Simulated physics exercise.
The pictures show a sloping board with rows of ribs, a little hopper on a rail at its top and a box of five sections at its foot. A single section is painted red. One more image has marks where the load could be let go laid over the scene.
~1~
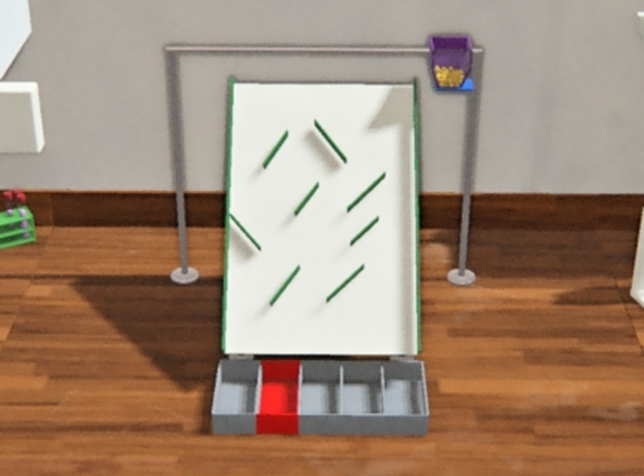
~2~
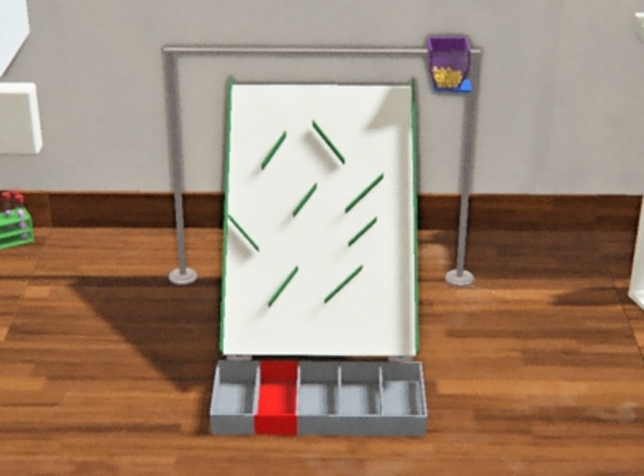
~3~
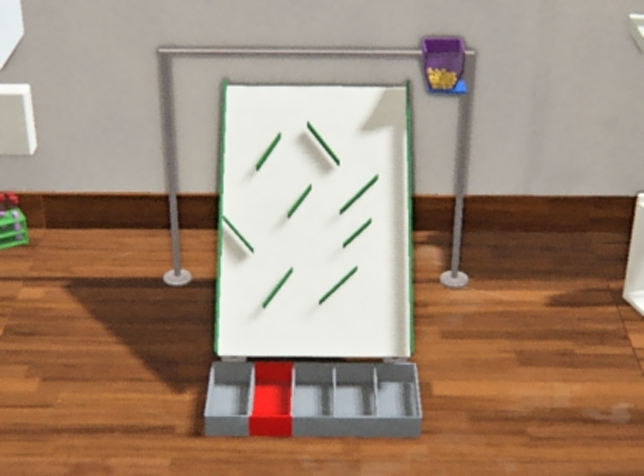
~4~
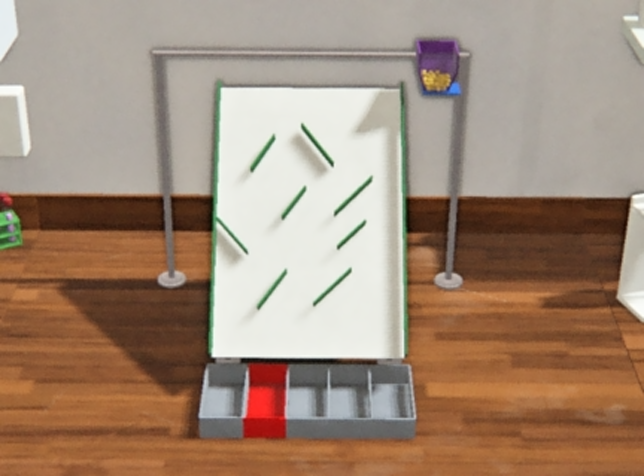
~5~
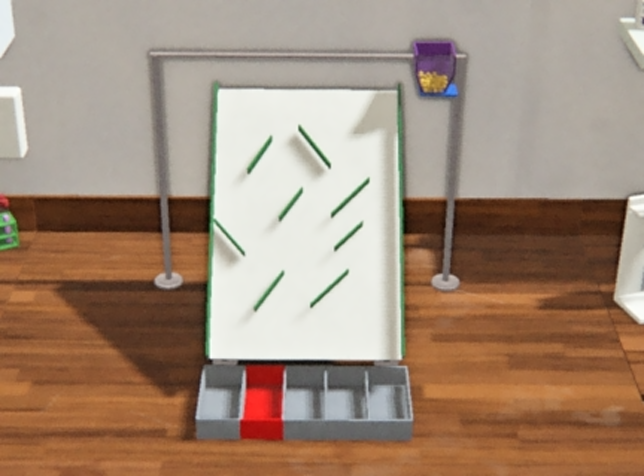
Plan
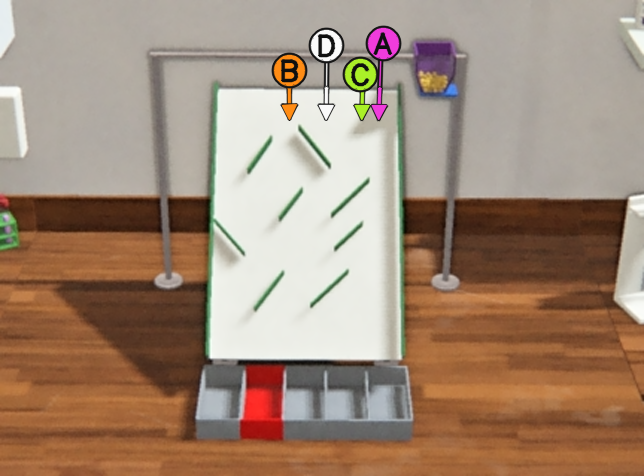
A white sloping board with green ribs stood above a grey box with one red section, while a purple hopper of yellowish bits stayed on the rail; only the whole view drifted slightly.
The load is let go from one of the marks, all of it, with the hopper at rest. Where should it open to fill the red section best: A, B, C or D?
Mark D does it best.
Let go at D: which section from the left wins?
The second.
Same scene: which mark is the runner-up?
The answer is C.
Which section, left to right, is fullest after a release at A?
It is the fifth one.
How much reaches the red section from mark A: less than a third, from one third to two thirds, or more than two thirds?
Mark A gives less than a third.
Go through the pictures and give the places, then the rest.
The first frame shows hopper at (449, 75), puffed corn balls, door shut.
The second frame shows ribs (262, 165) to (286, 131), (313, 120) to (345, 159), (293, 213) to (317, 182).
The third frame shows ribs (340, 210) to (378, 174), (223, 215) to (253, 249), (344, 244) to (372, 218).
The fourth frame shows ribs (257, 306) to (287, 268), (314, 303) to (352, 267).
The fifth frame shows red section at (262, 428), number 2 of 5 from the left.
On the marked copy, mark A meets the board at (378, 114); mark B meets the board at (289, 114); mark C meets the board at (361, 114); mark D meets the board at (326, 114).
Choosing A, about a quarter in the red section, most in other sections, a stray few outside the box.
Choosing B, a small part in the red section, most in other sections.
Choosing C, about a third in the red section, about two thirds in other sections.
Choosing D, about two thirds in the red section, about a third in other sections.
